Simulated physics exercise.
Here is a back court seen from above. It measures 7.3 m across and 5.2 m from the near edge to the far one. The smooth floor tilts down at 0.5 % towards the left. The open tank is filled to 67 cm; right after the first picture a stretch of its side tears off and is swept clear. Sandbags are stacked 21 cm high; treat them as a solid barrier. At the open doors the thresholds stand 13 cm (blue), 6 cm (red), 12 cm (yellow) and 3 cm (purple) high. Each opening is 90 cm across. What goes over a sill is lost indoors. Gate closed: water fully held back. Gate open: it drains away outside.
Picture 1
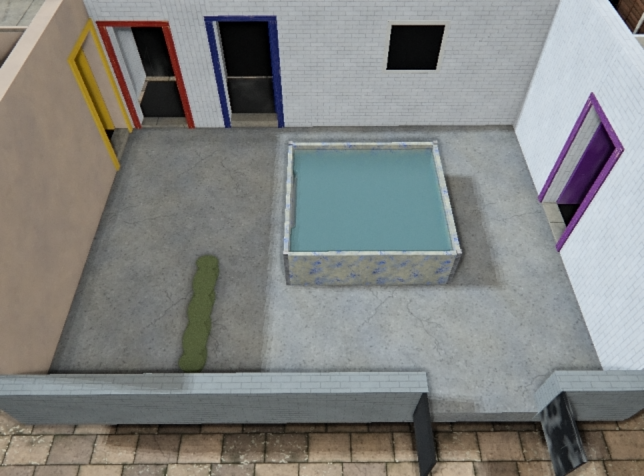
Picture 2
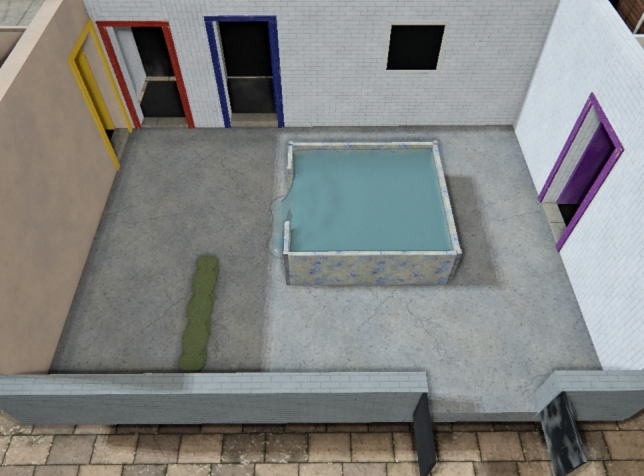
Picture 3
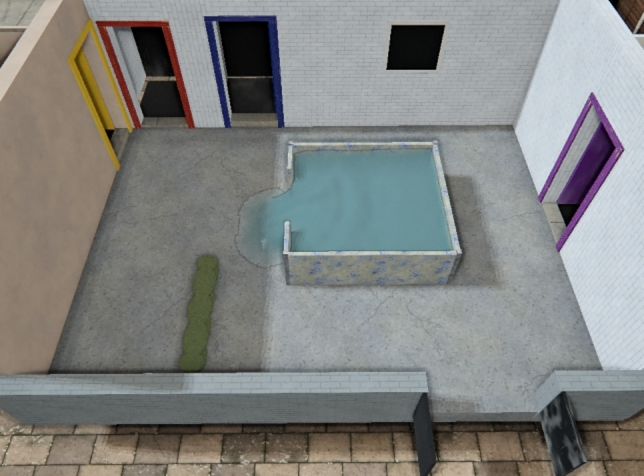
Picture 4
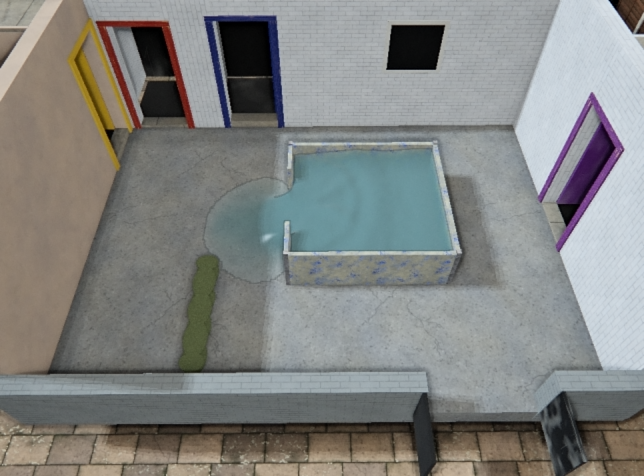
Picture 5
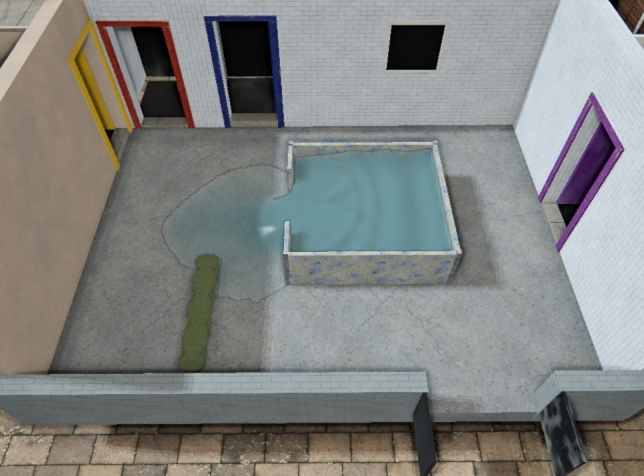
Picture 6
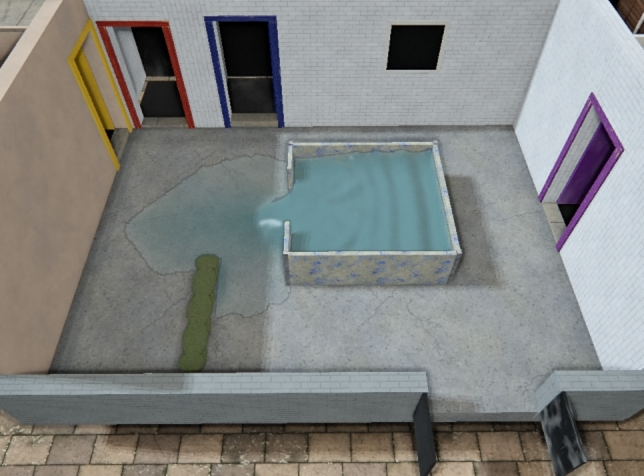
A square open tank of blue-green water stands right of centre in a walled grey court, seen from above at a steady, unmoving angle. Yellow, red and blue doorways line the left and back, a purple one is at right, and a low green barrier lies left of the tank. The tank's left side breaks open, and rippling water pours through, spreading leftward across the floor and around the barrier's upper end.
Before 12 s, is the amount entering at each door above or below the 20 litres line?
As I see it, at the blue door the limit will not be outstripped. At the red door the limit will be outstripped. At the yellow door the limit will be outstripped. At the purple door the limit will not be outstripped.
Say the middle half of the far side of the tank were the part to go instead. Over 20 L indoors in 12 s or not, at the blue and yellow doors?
Versus the limit - blue: Within, yellow: Exceeded.
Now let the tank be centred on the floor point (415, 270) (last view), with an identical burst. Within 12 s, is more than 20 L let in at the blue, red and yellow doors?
Measured against that limit, blue comes out short of it, red beyond it and yellow beyond it.
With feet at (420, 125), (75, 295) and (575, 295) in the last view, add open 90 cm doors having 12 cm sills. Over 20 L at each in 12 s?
Taking them in order, the first gets too little, the second enough and the third too little.
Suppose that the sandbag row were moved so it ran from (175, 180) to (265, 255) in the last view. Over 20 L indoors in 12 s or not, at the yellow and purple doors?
So the yellow door comes out too high while the purple door comes out low enough.
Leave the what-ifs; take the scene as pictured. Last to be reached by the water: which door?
Door: Purple.
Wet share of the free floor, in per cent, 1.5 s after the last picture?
Roughly 40 percent.
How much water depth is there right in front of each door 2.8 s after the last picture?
In cm: Blue 4, red 21, yellow 22, purple 0.
Then, 0.7 s after the last picture water covers 30 % of the floor and is deepest (36 cm) near (277, 230); blue door not reached, red door not reached, yellow door not reached, purple door not reached.
Then, 1.5 s after the last picture water covers 40 % of the floor and is deepest (37 cm) near (130, 134); blue door 3 cm at the sill, 0 L in, red door 17 cm at the sill, 7 L in, yellow door 25 cm at the sill, 11 L in, purple door not reached.
Then, 2.8 s after the last picture water covers 45 % of the floor and is deepest (28 cm) near (41, 397); blue door 4 cm at the sill, 0 L in, red door 21 cm at the sill, 121 L in, yellow door 22 cm at the sill, 67 L in, purple door not reached.
Then, 6.3 s after the last picture water covers 85 % of the floor and is deepest (18 cm) near (97, 231); blue door 7 cm at the sill, 0 L in, red door 16 cm at the sill, 353 L in, yellow door 16 cm at the sill, 132 L in, purple door not reached.
Then, 11.3 s after the last picture water covers 95 % of the floor and is deepest (13 cm) near (130, 134); blue door 7 cm at the sill, 0 L in, red door 12 cm at the sill, 504 L in, yellow door 12 cm at the sill, 150 L in, purple door 7 cm at the sill, 8 L in.
